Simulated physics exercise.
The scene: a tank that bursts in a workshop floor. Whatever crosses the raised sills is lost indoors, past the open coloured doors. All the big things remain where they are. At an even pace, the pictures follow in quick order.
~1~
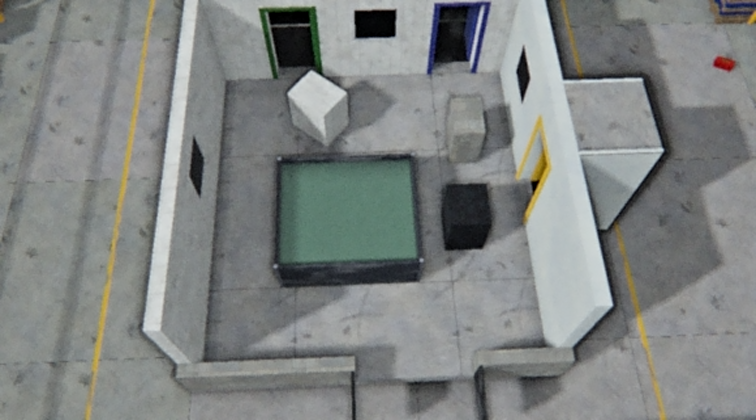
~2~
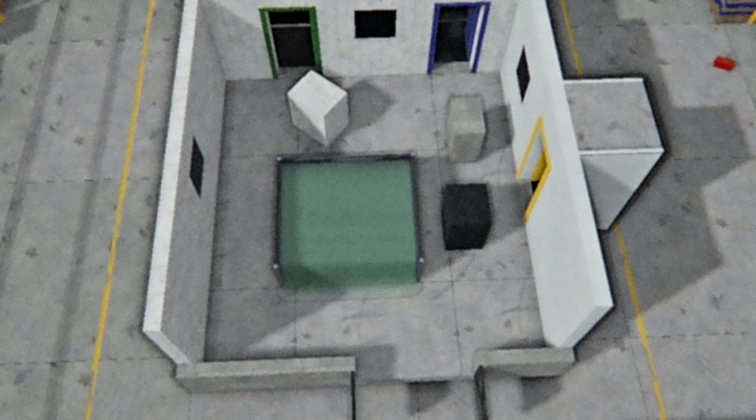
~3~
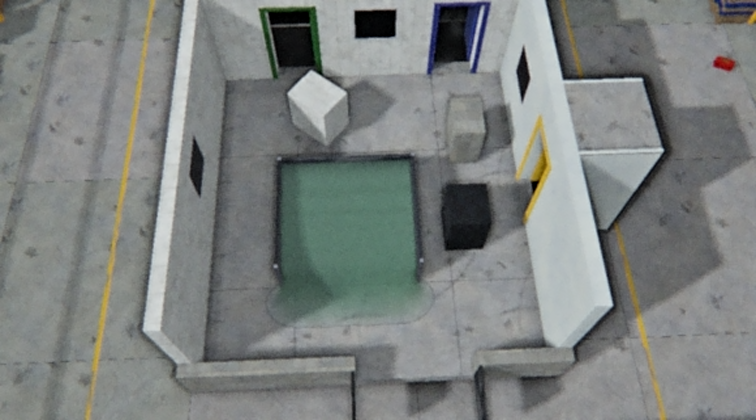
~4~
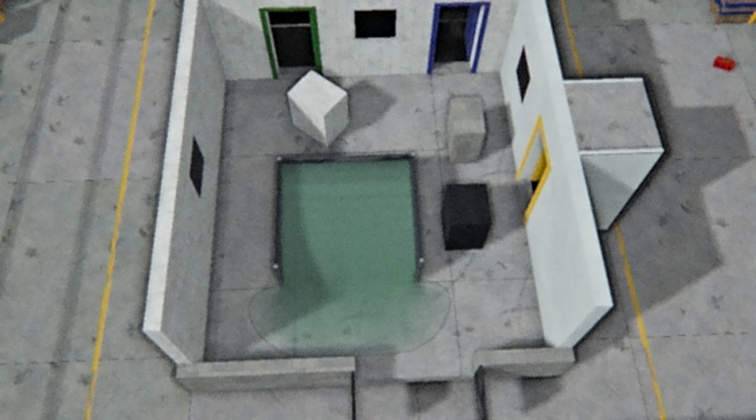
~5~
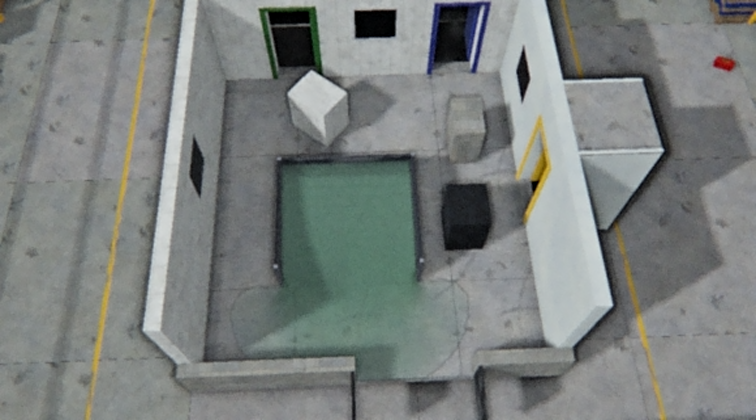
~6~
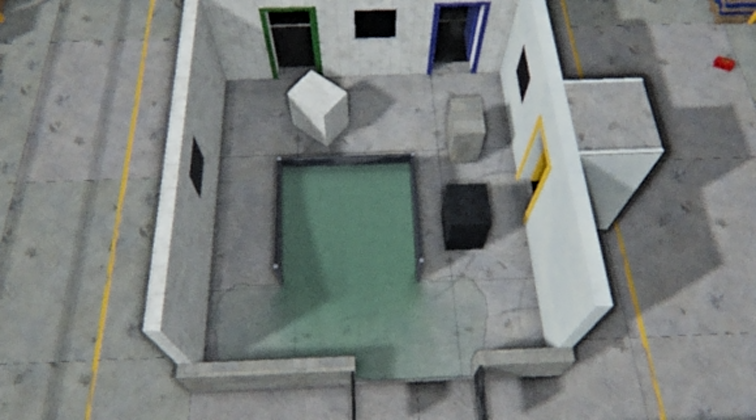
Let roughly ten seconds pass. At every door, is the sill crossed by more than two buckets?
Outcome: The yellow door will allow in no excess; the green door will allow in an excess; the blue door will allow in no excess.
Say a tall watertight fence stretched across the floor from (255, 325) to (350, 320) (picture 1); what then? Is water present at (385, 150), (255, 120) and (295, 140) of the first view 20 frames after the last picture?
Reading them off in sequence: Spared, swamped, swamped.
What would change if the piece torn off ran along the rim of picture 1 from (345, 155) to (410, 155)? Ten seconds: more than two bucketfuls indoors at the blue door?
Then: The blue door tops the mark.
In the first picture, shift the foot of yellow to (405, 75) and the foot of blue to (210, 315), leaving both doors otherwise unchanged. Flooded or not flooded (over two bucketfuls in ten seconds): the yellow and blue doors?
I'd say the yellow door remains short of it and the blue door beats the mark.
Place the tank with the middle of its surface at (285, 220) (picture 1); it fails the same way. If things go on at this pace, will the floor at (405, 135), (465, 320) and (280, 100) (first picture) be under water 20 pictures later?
First one stays unwetted, next one gets inundated, last one gets inundated.
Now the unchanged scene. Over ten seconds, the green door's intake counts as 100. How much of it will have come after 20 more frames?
Close to 0 out of every hundred.
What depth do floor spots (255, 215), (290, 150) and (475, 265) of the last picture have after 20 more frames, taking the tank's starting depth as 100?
Roughly 8 per cent, 4 per cent and 2 per cent.
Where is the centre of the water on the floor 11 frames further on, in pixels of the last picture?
I'd place it roughly at (327, 289).
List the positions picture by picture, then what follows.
The first picture shows the water tank at (348, 210) is whole and still.
In the second picture, water pours out at (350, 276) and has run to (279, 288).
In the third picture, water pours out at (350, 277) and has run to (272, 309).
In the fourth picture, the front is at (259, 325), out from the gap at (350, 277).
In the fifth picture, water pours out at (350, 278) and has run to (245, 348).
In the sixth picture, water pours out at (350, 278) and has run to a hidden place.
A moment on, water covers 25 % of the floor; the yellow door not reached, the green door not reached, the blue door not reached.
Next, water covers 35 % of the floor; the yellow door not reached, the green door not reached, the blue door not reached.
Then, water covers 60 % of the floor; the yellow door wet at the sill, nothing in, the green door wet at the sill, nothing in, the blue door not reached.
Later, water covers 85 % of the floor; the yellow door wet at the sill, nothing in, the green door far over two buckets in, the blue door wet at the sill, nothing in.
In the end, water covers 100 % of the floor; the yellow door wet at the sill, nothing in, the green door far over two buckets in, the blue door under two buckets in.
